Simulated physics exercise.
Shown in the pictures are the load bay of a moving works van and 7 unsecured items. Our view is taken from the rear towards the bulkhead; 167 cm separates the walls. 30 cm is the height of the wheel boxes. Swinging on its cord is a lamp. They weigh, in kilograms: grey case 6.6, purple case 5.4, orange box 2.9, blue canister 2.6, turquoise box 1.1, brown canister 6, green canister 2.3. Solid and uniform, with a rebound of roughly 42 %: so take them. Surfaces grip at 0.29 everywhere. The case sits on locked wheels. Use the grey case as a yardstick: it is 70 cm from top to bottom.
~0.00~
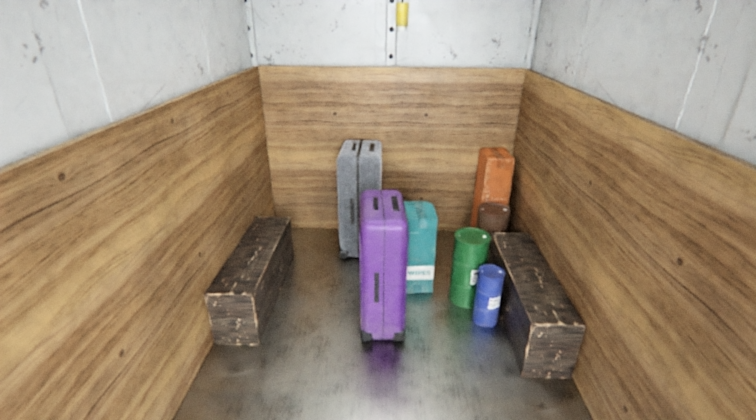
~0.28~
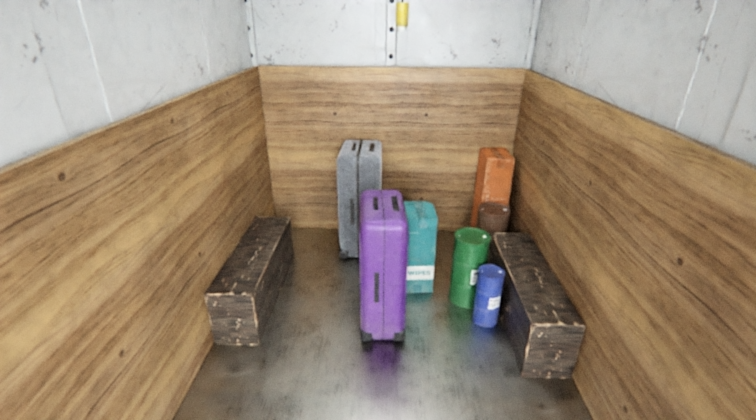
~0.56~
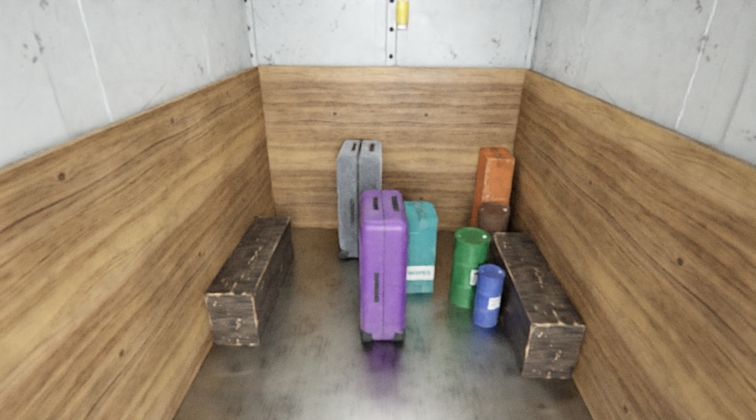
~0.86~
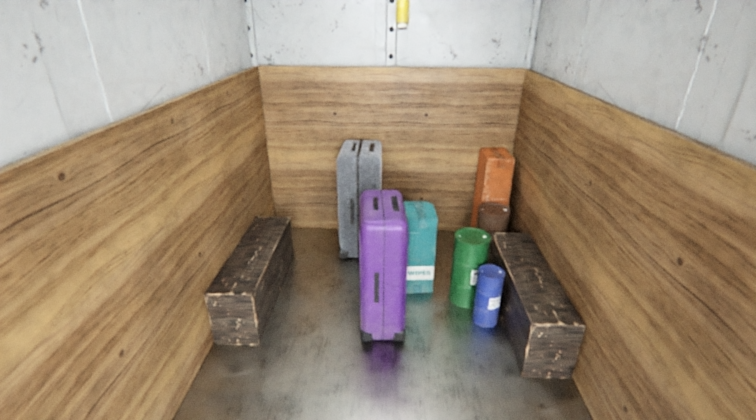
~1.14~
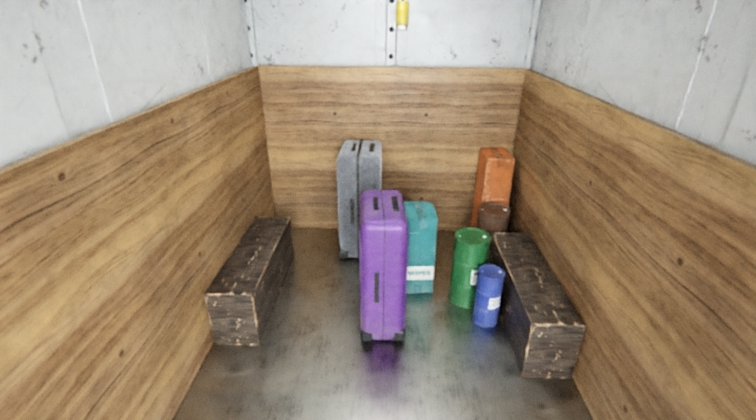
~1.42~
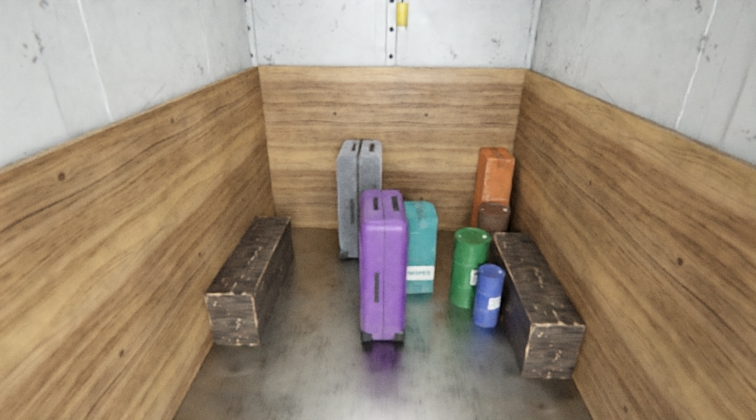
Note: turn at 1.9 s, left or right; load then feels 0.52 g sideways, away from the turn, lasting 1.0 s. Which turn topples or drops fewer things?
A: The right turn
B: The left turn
Option B: The left turn.
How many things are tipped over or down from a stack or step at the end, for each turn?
Count for left: 0; count for right: 1.
Turning left. Around 2.32 s, push 0.52 g right; grey case shifted 6 cm near (371, 198); purple case shifted 6 cm near (395, 264); turquoise box shifted 6 cm.
Around 2.62 s, push 0.52 g right; grey case shifted 32 cm near (410, 199); purple case shifted 32 cm near (447, 266); turquoise box shifted 24 cm.
Around 2.92 s, smooth; grey case shifted 70 cm near (467, 200); purple case shifted 35 cm near (453, 274); turquoise box shifted 31 cm.
Finally (6.7 s), not toppled but over 15 cm from the start, grey case, purple case and turquoise box; the other 4 still in place (within 15 cm). Final places as that camera would see them, grey case near (460, 199), purple case near (452, 274).
Turning right instead, orange box tipped over or down from a stack or step, 1 of 7 in all.
